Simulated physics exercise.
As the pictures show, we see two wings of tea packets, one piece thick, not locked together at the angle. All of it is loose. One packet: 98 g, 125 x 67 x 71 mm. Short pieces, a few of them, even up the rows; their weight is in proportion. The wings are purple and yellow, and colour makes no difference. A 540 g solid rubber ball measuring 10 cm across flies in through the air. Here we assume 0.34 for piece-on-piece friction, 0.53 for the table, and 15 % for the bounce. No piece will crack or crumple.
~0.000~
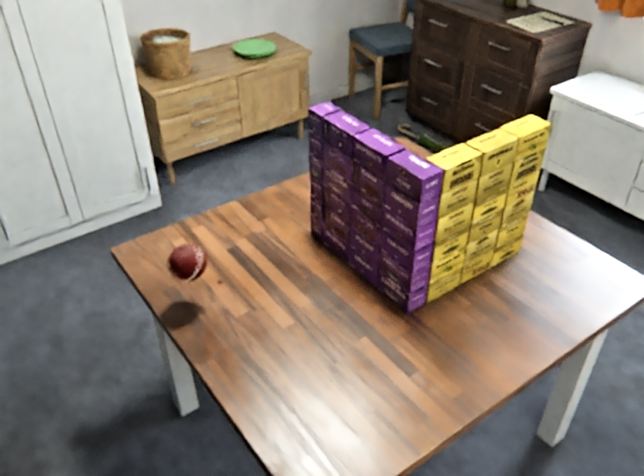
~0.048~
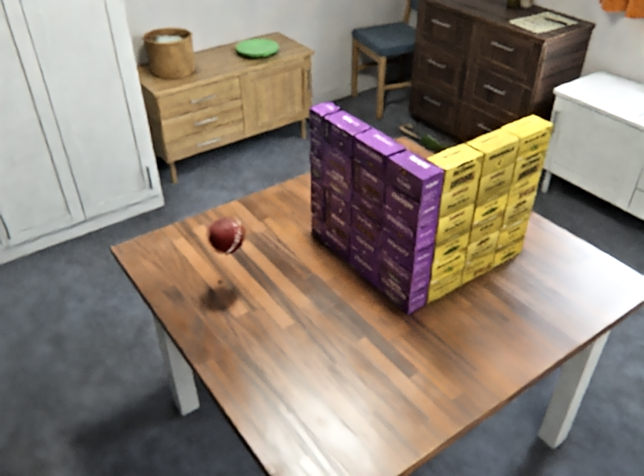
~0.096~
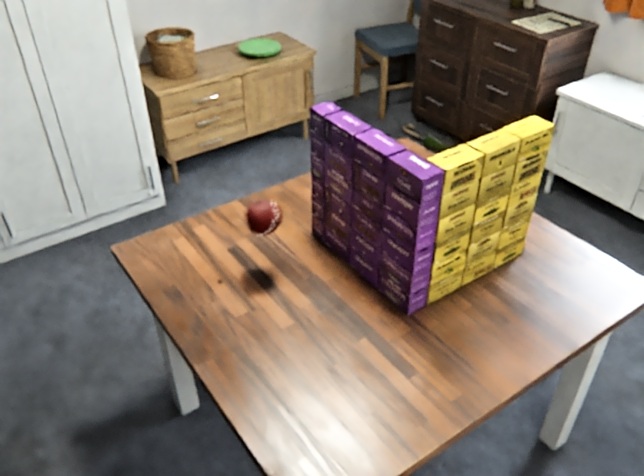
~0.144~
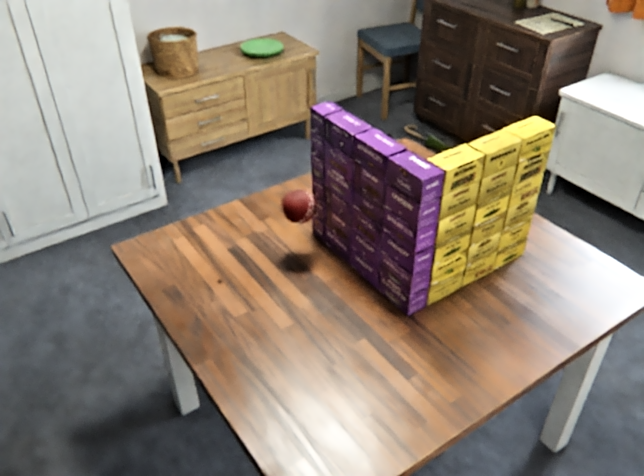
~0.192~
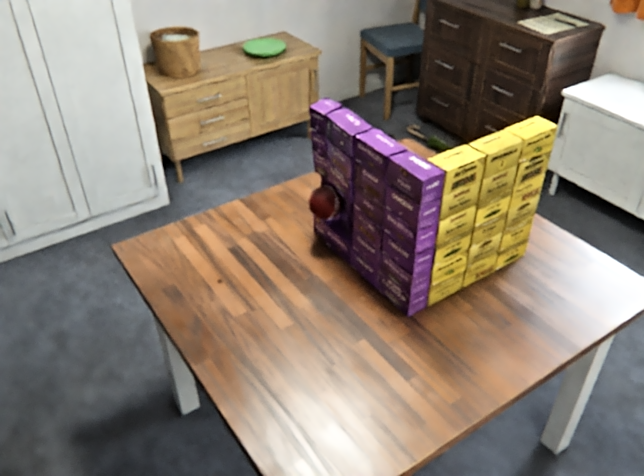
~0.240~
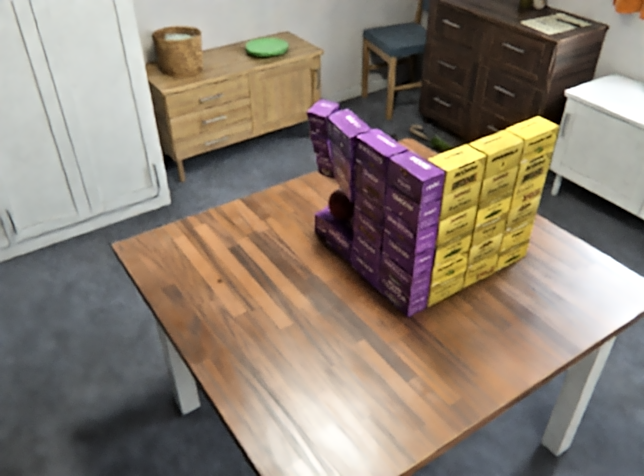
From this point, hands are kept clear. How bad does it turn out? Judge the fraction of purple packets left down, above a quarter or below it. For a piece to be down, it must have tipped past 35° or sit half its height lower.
The fraction is above a quarter.
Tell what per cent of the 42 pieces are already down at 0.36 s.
25 %.
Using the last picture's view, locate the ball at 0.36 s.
About (379, 200).
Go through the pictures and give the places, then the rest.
In the first picture (each place is the centre of the face we see best; the camera moves round a little), ball (188, 262) 39 cm from contact, 2.6 m/s; top purple packet (403, 181); top yellow packet (463, 174); all as stacked.
Ball (226, 236) 27 cm from contact, 2.5 m/s; top purple packet (403, 181), in the second picture.
Ball (263, 217) 15 cm from contact, 2.4 m/s; top purple packet (404, 181), in the third picture.
Ball (299, 206) 39 mm from contact, 2.5 m/s; top purple packet (404, 181), in the fourth picture.
Ball (326, 203) after contact, 1.6 m/s; top purple packet (404, 182); steepest lean 5°, the packet at (319, 145); 11 have shifted, in the fifth picture.
Ball (344, 204) after contact, 1.2 m/s; top purple packet (404, 182); top yellow packet (466, 176); steepest lean 13°, the packet at (320, 148); 12 have shifted, in the sixth picture.
By 0.36 s, ball still moving; 10 of the 24 purple packets down (10 of 42 in all colours); top purple packet unmoved.
When it is over (1.4 s), ball rolling away; 10 of the 24 purple packets down (10 of 42 in all colours); top purple packet unmoved; top yellow packet unmoved. That is 42 per cent. In pixels of the last frame, middles, top purple packet near (415, 178), top yellow packet near (455, 170).
